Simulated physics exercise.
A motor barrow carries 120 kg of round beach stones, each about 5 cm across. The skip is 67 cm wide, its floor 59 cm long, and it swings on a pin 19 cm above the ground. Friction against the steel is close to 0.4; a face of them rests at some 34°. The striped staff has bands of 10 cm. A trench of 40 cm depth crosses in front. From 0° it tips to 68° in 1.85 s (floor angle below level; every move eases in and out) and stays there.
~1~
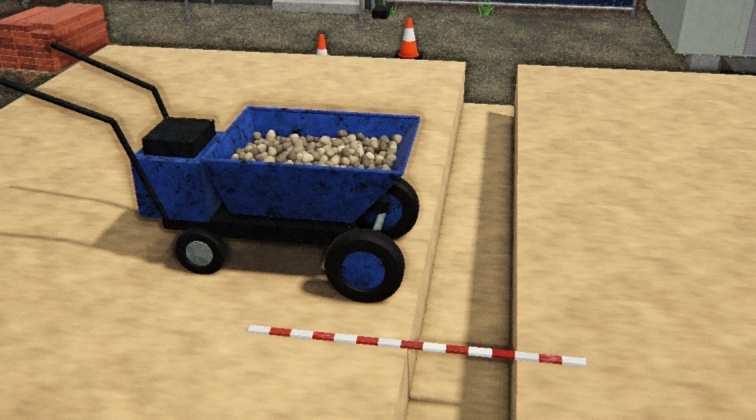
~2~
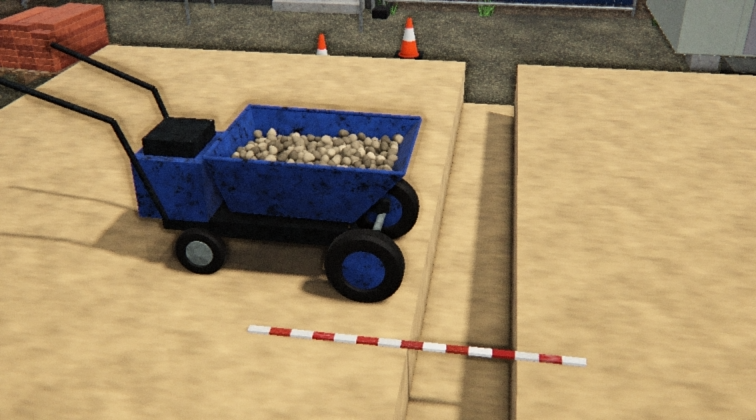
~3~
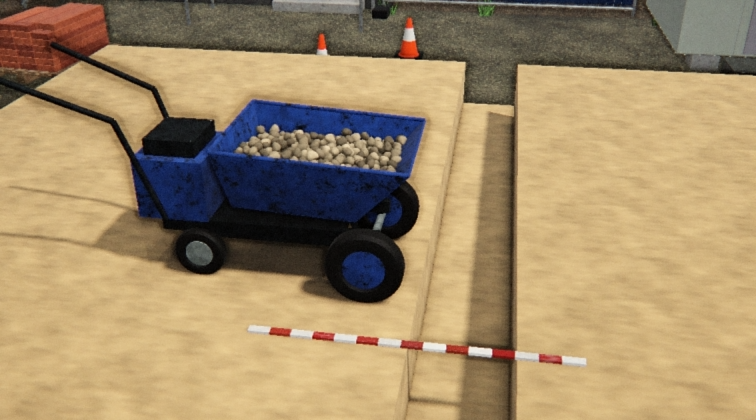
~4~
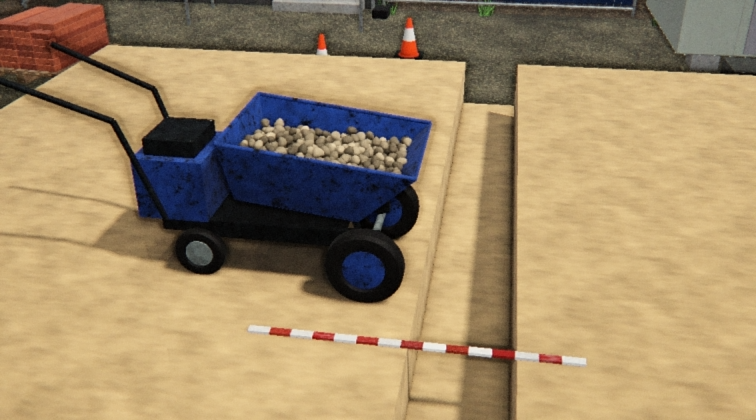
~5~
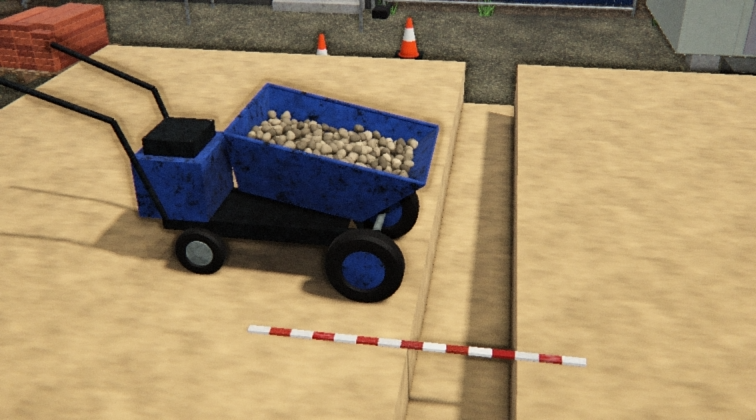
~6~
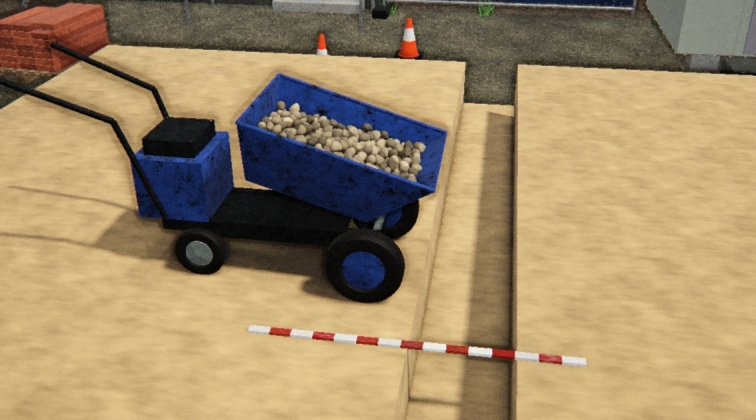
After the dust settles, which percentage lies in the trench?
About 56 per cent.
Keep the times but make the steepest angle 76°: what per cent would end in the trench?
Then about 55 per cent.
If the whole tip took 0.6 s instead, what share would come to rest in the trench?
Then about 35 per cent.
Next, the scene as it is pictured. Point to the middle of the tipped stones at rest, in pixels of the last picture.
Near (507, 325).
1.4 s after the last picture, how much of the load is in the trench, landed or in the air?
About 25 per cent by then.
Then, 0.8 s after the last picture the floor is at 57°, 100 % in the skip; the foremost stones are at (489, 223).
Then, 1.4 s after the last picture the floor is at 68°, 43 % in the skip, 25 % in the trench, 32 % past the trench; the foremost stones are at (624, 300).
Then, 1.7 s after the last picture the floor is at 68°, 18 % in the skip, 38 % in the trench, 45 % past the trench; the foremost stones are at (694, 308).
Then, 3.7 s after the last picture the floor is at 68°, 0 % in the skip, 56 % in the trench, 44 % past the trench; the foremost stones are at (718, 294).
